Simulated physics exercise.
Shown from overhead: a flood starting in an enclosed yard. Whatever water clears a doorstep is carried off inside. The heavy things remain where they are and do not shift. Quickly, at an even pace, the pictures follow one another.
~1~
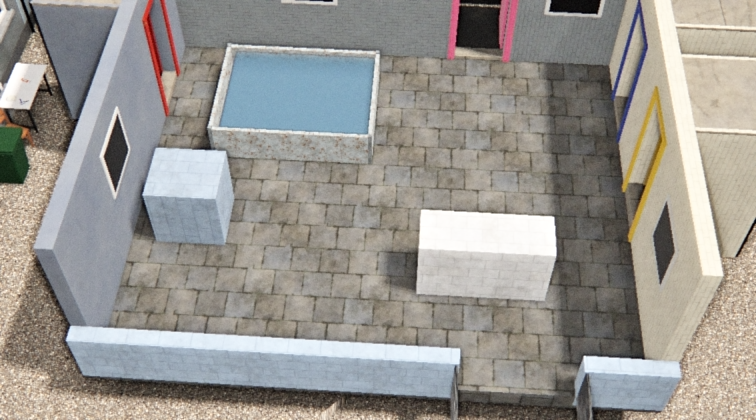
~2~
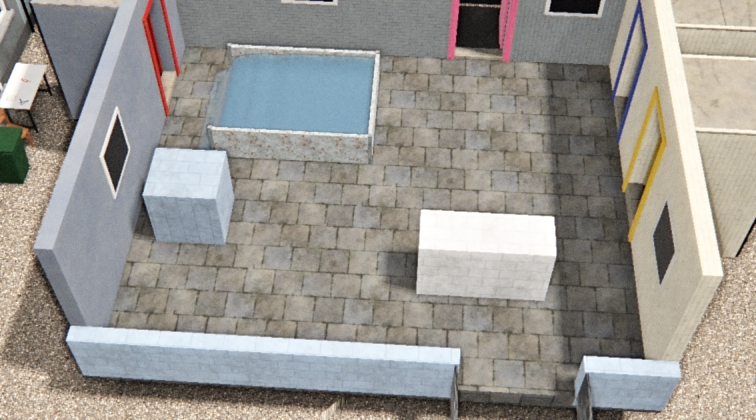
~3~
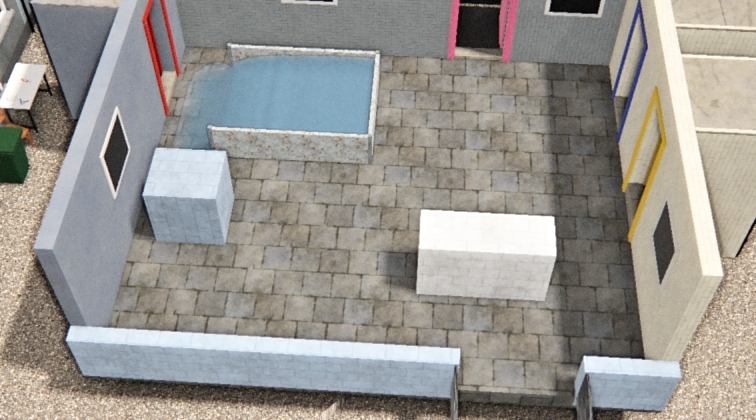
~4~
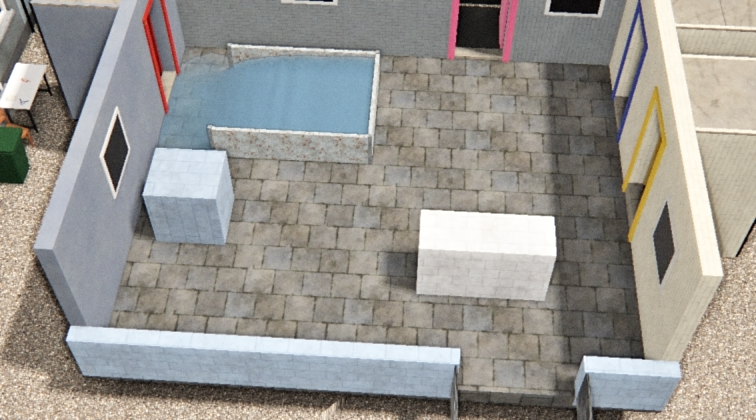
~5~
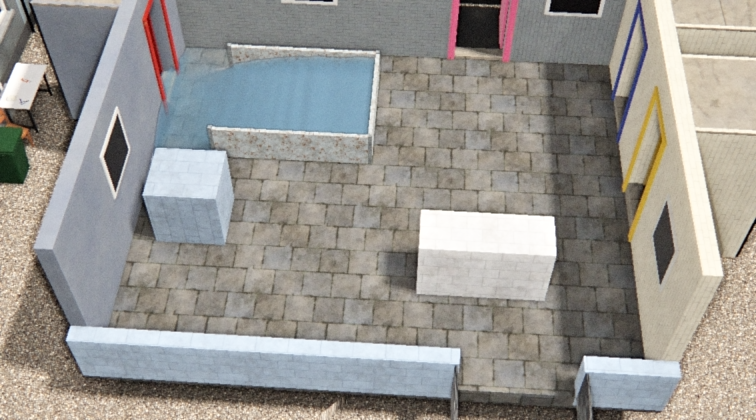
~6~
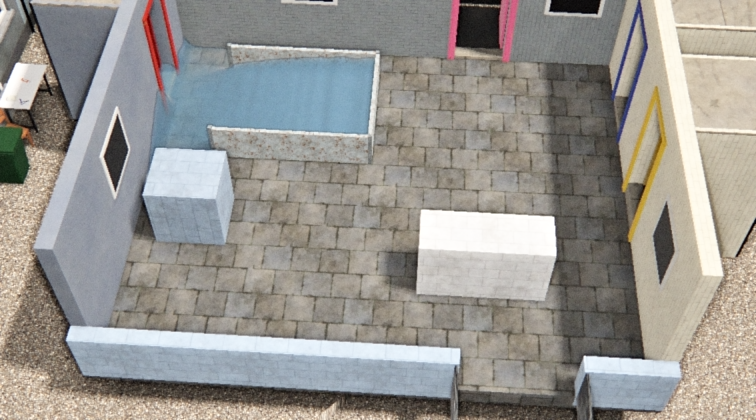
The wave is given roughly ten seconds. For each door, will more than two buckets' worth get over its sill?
Door by door: The red door yes, more than two buckets' worth; the blue door no, two buckets' worth or less; the pink door no, two buckets' worth or less; the yellow door no, two buckets' worth or less.
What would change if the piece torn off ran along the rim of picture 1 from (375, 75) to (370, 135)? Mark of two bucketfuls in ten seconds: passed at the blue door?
One by one: Blue takes more.
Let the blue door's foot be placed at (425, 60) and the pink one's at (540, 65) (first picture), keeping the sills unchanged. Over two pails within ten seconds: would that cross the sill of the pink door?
The pink one falls short.
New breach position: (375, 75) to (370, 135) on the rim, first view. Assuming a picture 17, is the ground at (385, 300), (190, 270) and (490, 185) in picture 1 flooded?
The first spot is spared, the second spared and the third soaked.
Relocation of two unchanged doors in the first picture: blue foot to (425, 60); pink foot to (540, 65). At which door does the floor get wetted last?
The door marked yellow.
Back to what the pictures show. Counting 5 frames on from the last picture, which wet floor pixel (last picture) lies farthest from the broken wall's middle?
About (124, 272).
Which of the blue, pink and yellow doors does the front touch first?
It's the pink-painted one.
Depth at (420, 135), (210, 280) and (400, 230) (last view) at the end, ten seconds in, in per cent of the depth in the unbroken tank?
About 2, 4 and 6 per cent.
A moment on, water covers 10 % of the floor; the red door far over two buckets in, the blue door not reached, the pink door not reached, the yellow door not reached.
Next, water covers 20 % of the floor; the red door far over two buckets in, the blue door not reached, the pink door not reached, the yellow door not reached.
Then, water covers 35 % of the floor; the red door far over two buckets in, the blue door not reached, the pink door wet at the sill, nothing in, the yellow door not reached.
Later, water covers 80 % of the floor; the red door far over two buckets in, the blue door wet at the sill, nothing in, the pink door wet at the sill, nothing in, the yellow door wet at the sill, nothing in.
In the end, water covers 95 % of the floor; the red door far over two buckets in, the blue door wet at the sill, nothing in, the pink door wet at the sill, nothing in, the yellow door wet at the sill, nothing in.
